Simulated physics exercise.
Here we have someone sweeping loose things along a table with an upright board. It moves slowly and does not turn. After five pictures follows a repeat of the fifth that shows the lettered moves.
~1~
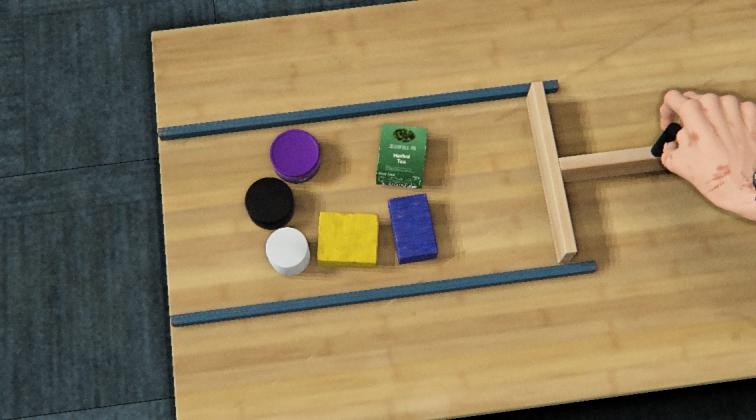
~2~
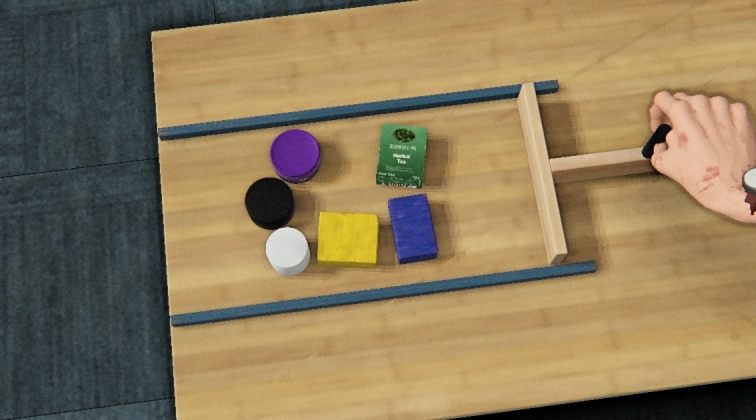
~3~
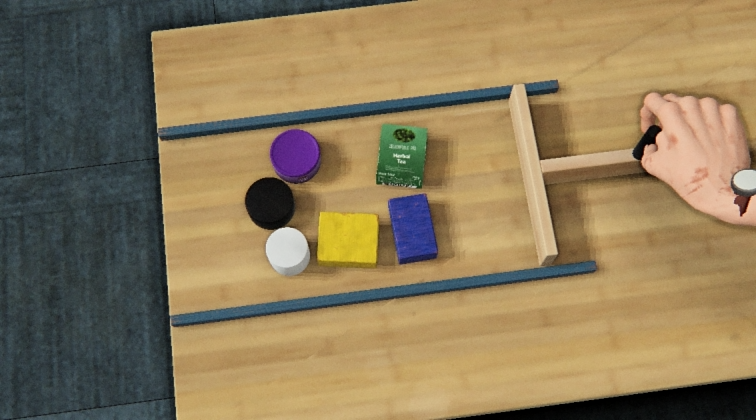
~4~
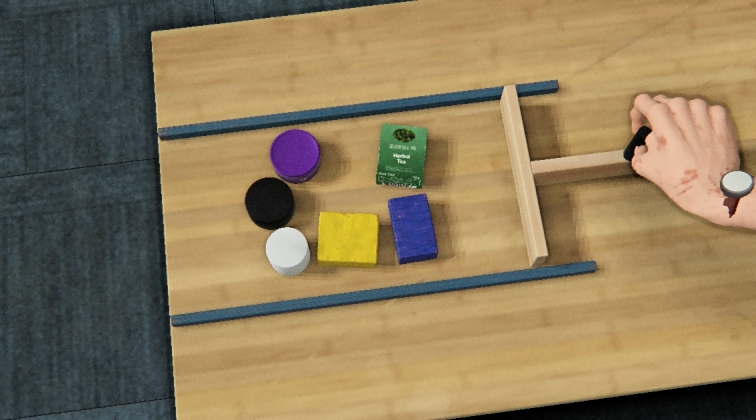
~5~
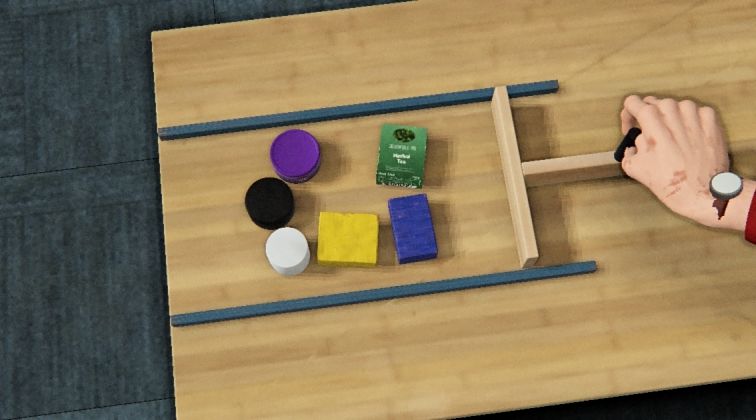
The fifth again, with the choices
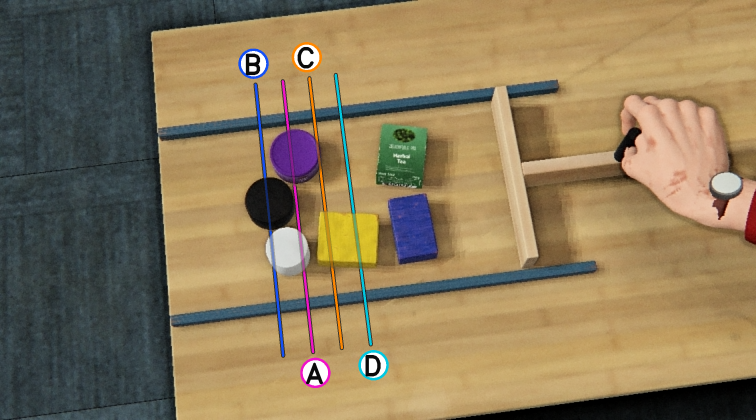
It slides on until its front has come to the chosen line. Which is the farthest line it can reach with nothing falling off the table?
A.
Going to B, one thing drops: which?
The white pot.
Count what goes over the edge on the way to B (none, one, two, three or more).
By then, one.
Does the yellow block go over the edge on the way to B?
No.
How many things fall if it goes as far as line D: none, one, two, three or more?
By then, none.
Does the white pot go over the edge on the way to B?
By then, yes.
On the marked copy, A at (297, 210); B at (269, 214); C at (325, 207); D at (352, 204).
Following A. Soon after the start, board (437, 179); black tin (270, 204); white pot (288, 252).
Later, board (359, 189); white pot (240, 258); purple tub (276, 159).
In the end, board (300, 196); white pot (180, 266); purple tub (218, 166); nothing has fallen.
As for the rest, B drops the white pot; C is safe but short; D is safe but short.
